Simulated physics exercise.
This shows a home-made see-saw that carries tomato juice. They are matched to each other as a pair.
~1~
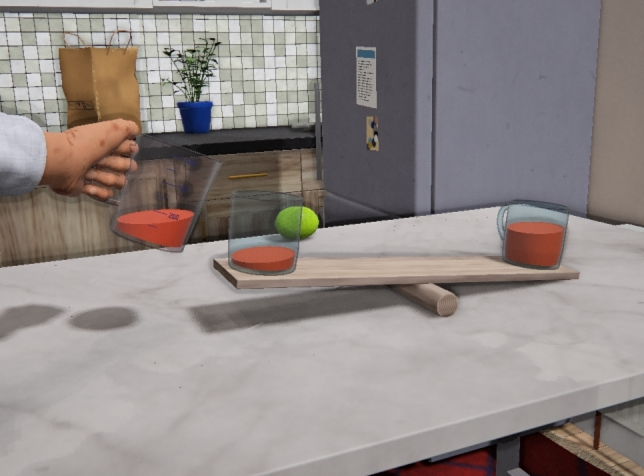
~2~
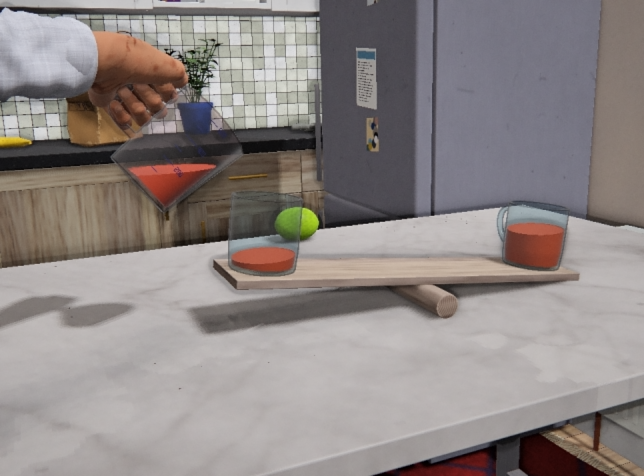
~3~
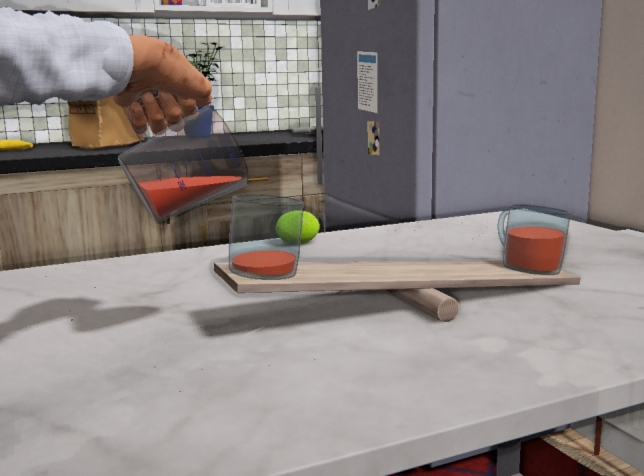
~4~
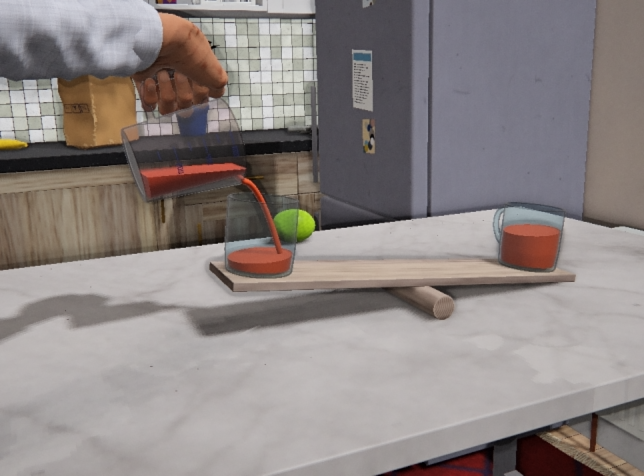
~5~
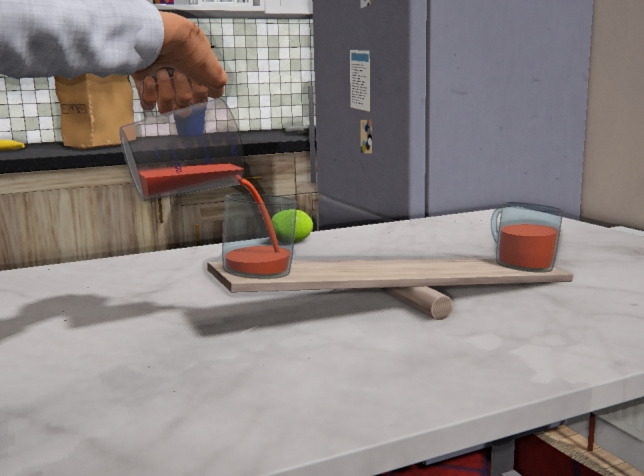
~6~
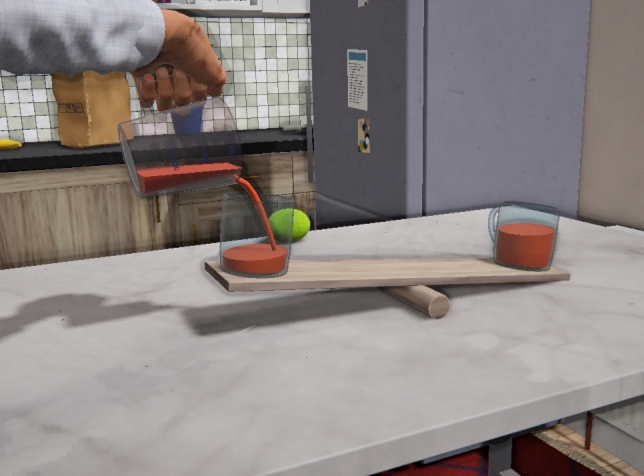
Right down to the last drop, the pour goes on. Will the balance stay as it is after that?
Yes, it stays.
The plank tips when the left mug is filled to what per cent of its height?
About 55 per cent, I think.
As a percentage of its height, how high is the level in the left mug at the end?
40%, roughly.
A moment on, the left mug is about a quarter full; the plank leans as before.
Further on, the left mug is about a third full; the plank leans as before.
When it is over, the left mug is about a third full; the plank leans as before.
